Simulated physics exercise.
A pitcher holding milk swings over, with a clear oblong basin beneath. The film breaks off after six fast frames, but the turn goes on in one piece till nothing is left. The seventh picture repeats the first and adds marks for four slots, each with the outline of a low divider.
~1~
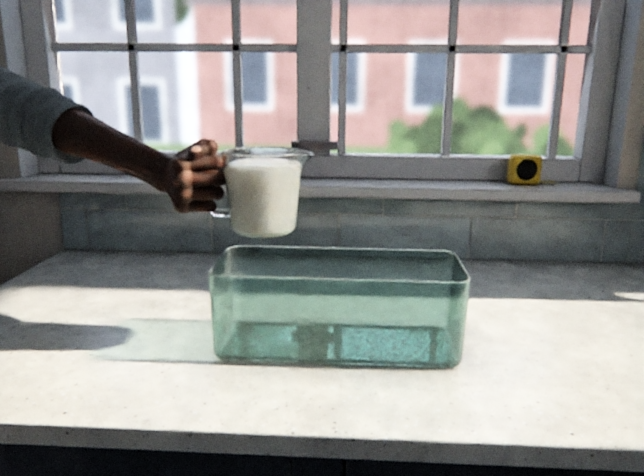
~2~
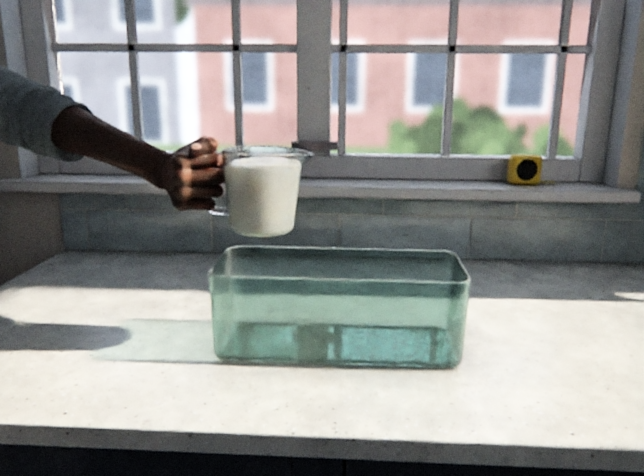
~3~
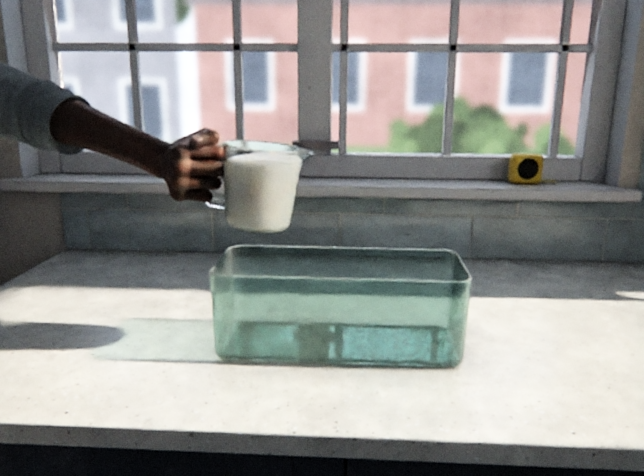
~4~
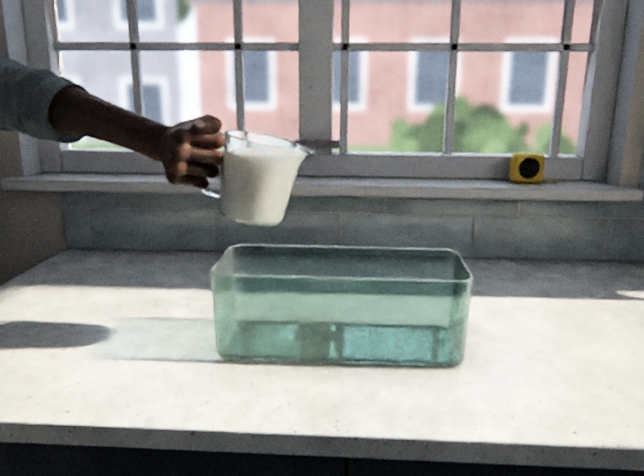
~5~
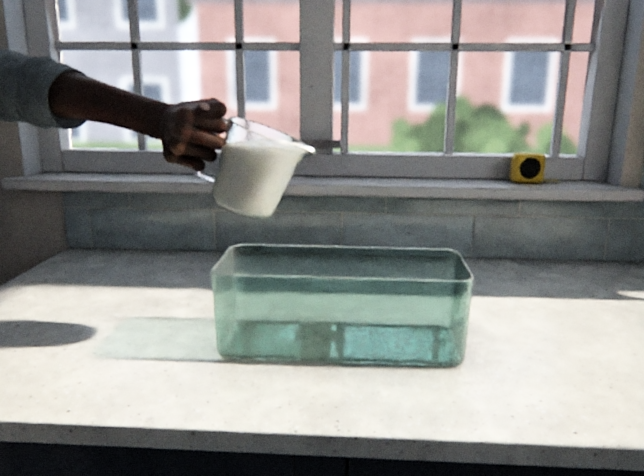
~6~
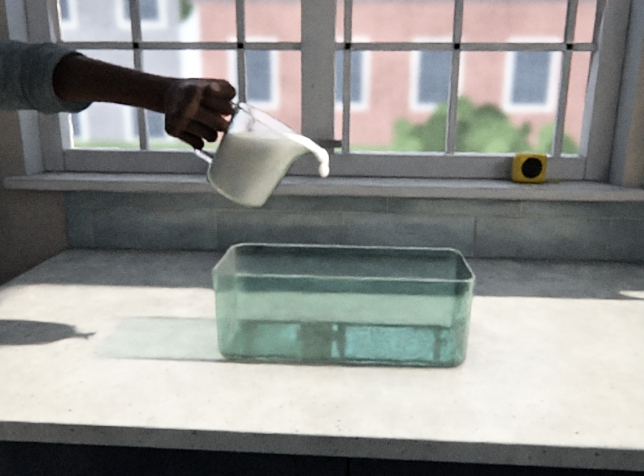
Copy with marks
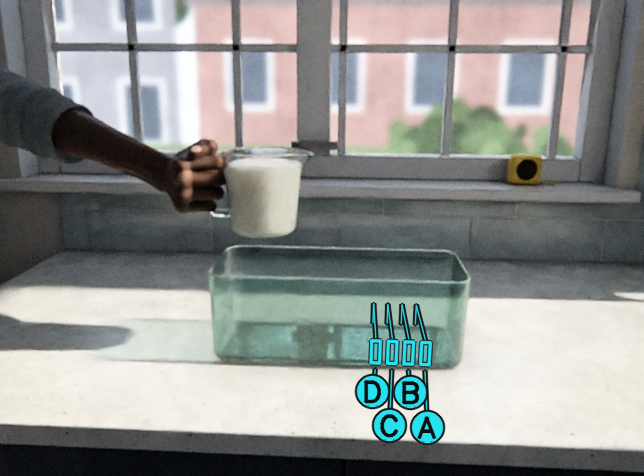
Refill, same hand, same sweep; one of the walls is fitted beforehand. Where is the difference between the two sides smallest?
C.
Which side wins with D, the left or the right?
The right one.
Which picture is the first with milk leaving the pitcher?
Picture 6.
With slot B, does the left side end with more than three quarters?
Yes, it does.
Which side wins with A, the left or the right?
More ends on the left.
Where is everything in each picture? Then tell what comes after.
Upright, lip at (313, 154); basin from (215, 356) to (461, 365); nothing has left yet.
Upright, lip at (313, 154); nothing has left yet.
Tipped about 5°, lip at (313, 154); nothing has left yet.
Tipped about 12°, lip at (314, 153); nothing has left yet.
Tipped about 20°, lip at (315, 152); nothing has left yet.
Tipped about 31°, lip at (316, 152); milk is over the lip, down to (323, 174).
On the marked copy, A at (424, 371); B at (408, 370); C at (391, 369); D at (375, 369).
If A is chosen, about 86 % ends left of the wall and 10 % right of it; 4 % is lost outside.
If B is chosen, about 85 % ends left of the wall and 13 % right of it.
If C is chosen, about 53 % ends left of the wall and 45 % right of it.
If D is chosen, about 18 % ends left of the wall and 80 % right of it.
